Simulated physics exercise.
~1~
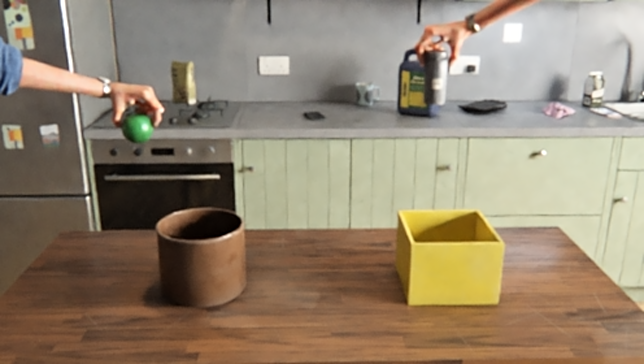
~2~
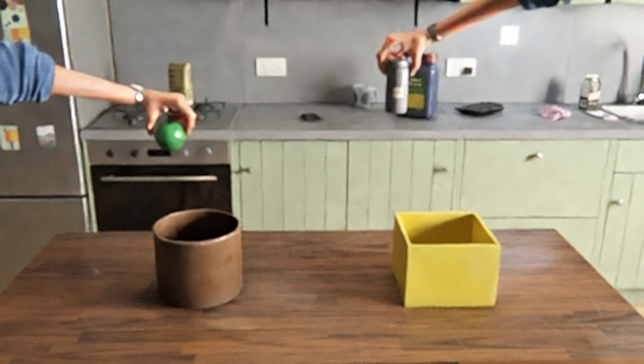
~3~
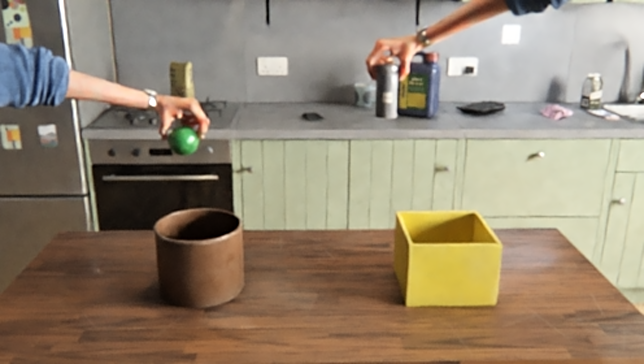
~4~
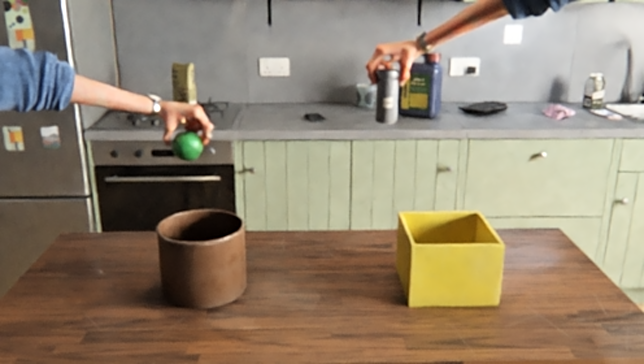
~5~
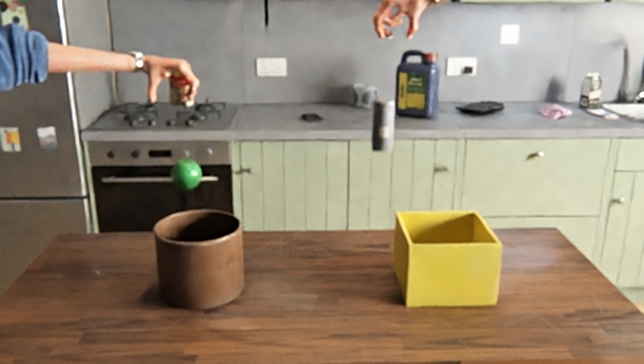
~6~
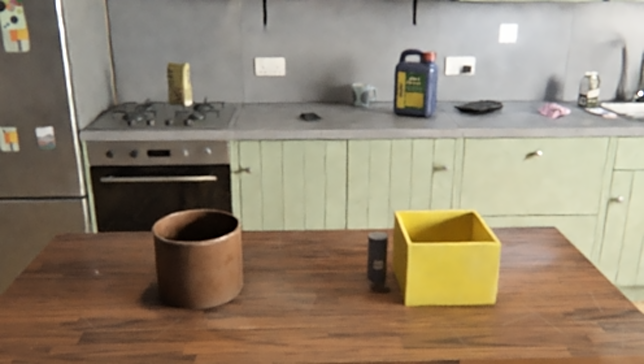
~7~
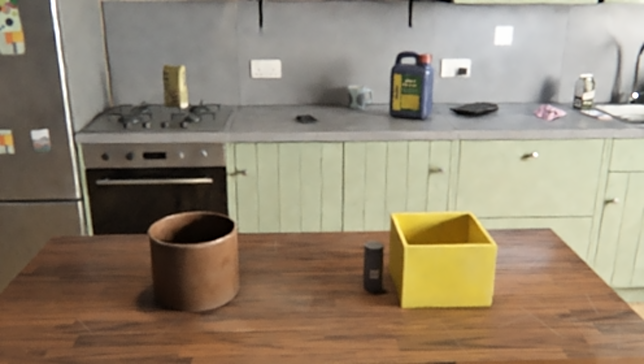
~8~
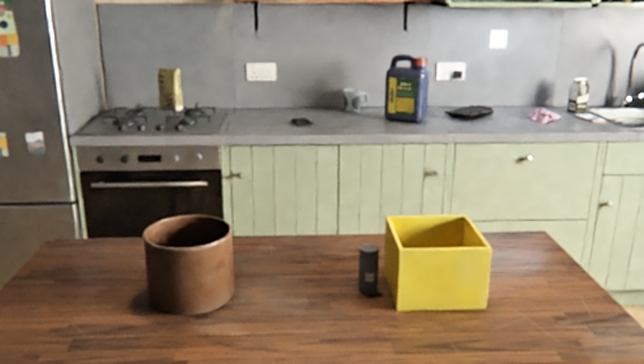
The footage shows two hands holding a green apple and a grey shaker above a brown pot and a yellow basket, shifting them slightly before letting go; the apple drops into the pot, while the shaker lands upright on the table just left of the basket.
